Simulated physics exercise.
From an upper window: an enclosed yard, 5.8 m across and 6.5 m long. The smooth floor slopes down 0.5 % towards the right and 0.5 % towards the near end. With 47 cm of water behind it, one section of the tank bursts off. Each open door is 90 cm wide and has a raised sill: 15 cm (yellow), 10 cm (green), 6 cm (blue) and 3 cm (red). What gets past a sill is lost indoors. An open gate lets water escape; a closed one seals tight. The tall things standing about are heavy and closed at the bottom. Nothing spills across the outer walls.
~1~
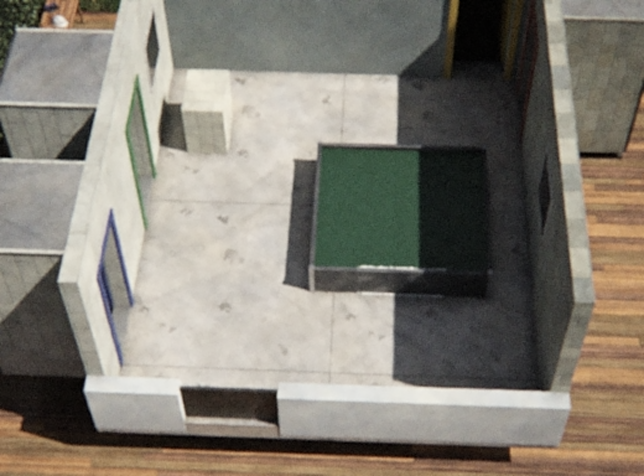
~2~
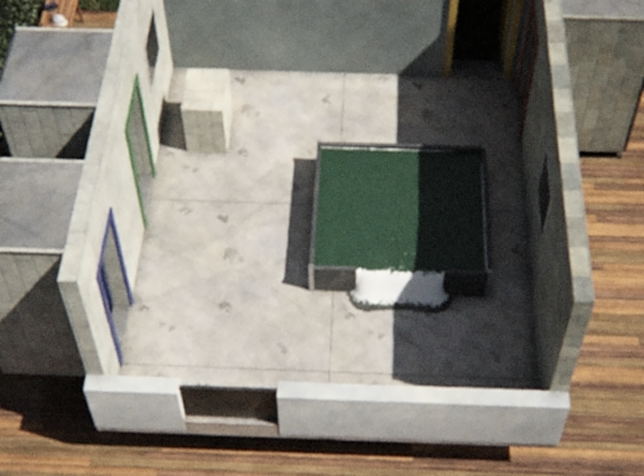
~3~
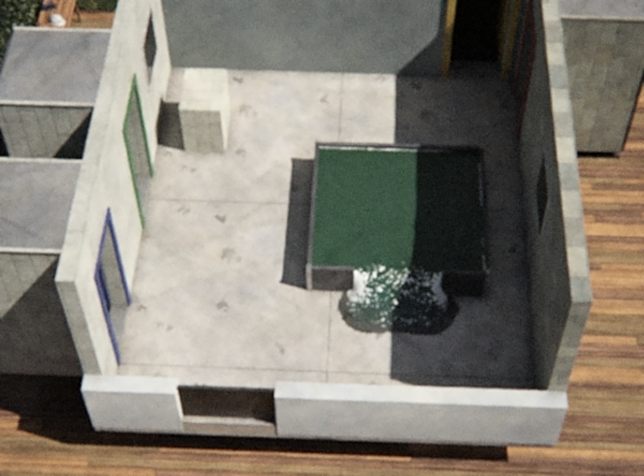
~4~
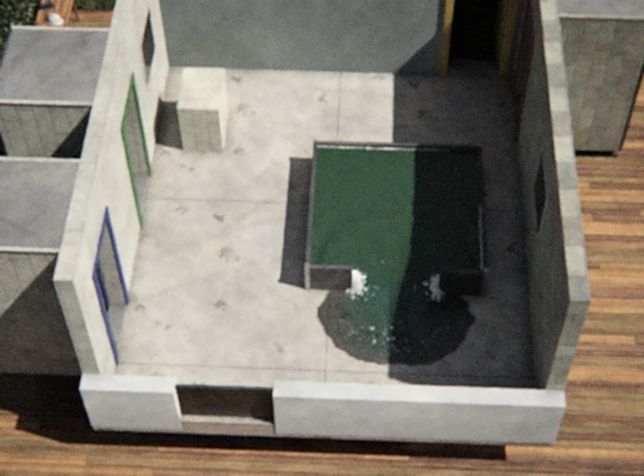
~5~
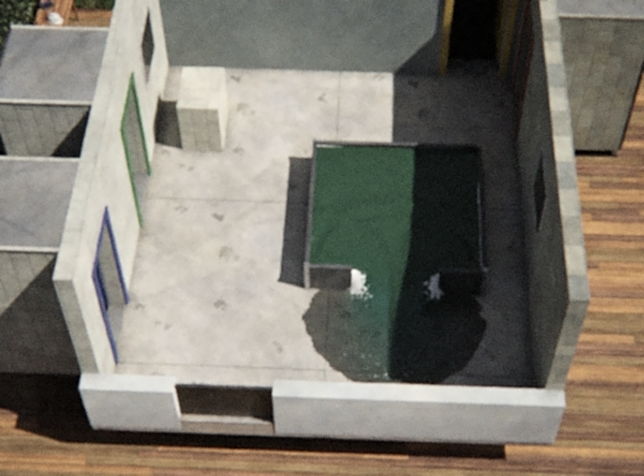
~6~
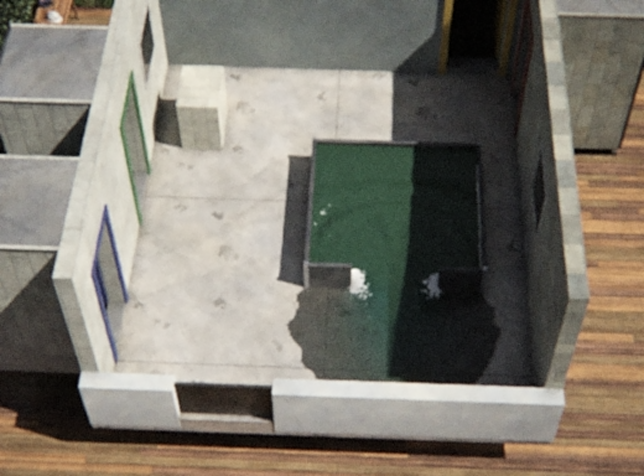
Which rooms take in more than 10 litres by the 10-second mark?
The water let in: At the yellow door it does not reach the limit; at the green door it keeps below the limit; at the blue door it passes the limit; at the red door it goes over the limit.
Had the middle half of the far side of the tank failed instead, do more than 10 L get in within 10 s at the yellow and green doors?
Against that limit: Yellow over, green under.
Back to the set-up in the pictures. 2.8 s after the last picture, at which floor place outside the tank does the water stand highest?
Around (518, 416).
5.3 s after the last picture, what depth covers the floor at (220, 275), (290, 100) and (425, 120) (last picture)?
About 3, 0 and 0 cm.
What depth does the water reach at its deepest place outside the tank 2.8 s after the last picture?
About 28 cm.
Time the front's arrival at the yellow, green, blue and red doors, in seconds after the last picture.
Yellow 3.8 s, green 3.6 s, blue 2.0 s, red 3.4 s.
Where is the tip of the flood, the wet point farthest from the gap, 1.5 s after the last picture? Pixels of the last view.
Around (136, 401).
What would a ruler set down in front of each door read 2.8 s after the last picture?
In cm: Yellow 0, green 0, blue 15, red 0.
Then, 0.7 s after the last picture water covers 15 % of the floor and is deepest (30 cm) near (385, 411); yellow door not reached, green door not reached, blue door not reached, red door not reached.
Then, 1.5 s after the last picture water covers 25 % of the floor and is deepest (39 cm) near (531, 416); yellow door not reached, green door not reached, blue door not reached, red door not reached.
Then, 2.8 s after the last picture water covers 40 % of the floor and is deepest (28 cm) near (518, 416); yellow door not reached, green door not reached, blue door 15 cm at the sill, 9 L in, red door not reached.
Then, 5.3 s after the last picture water covers 65 % of the floor and is deepest (21 cm) near (518, 416); yellow door 13 cm at the sill, 1 L in, green door 4 cm at the sill, 0 L in, blue door 12 cm at the sill, 73 L in, red door 5 cm at the sill, 4 L in.
Then, 9.3 s after the last picture water covers 100 % of the floor and is deepest (13 cm) near (518, 416); yellow door 9 cm at the sill, 1 L in, green door 4 cm at the sill, 0 L in, blue door 9 cm at the sill, 132 L in, red door 7 cm at the sill, 32 L in.
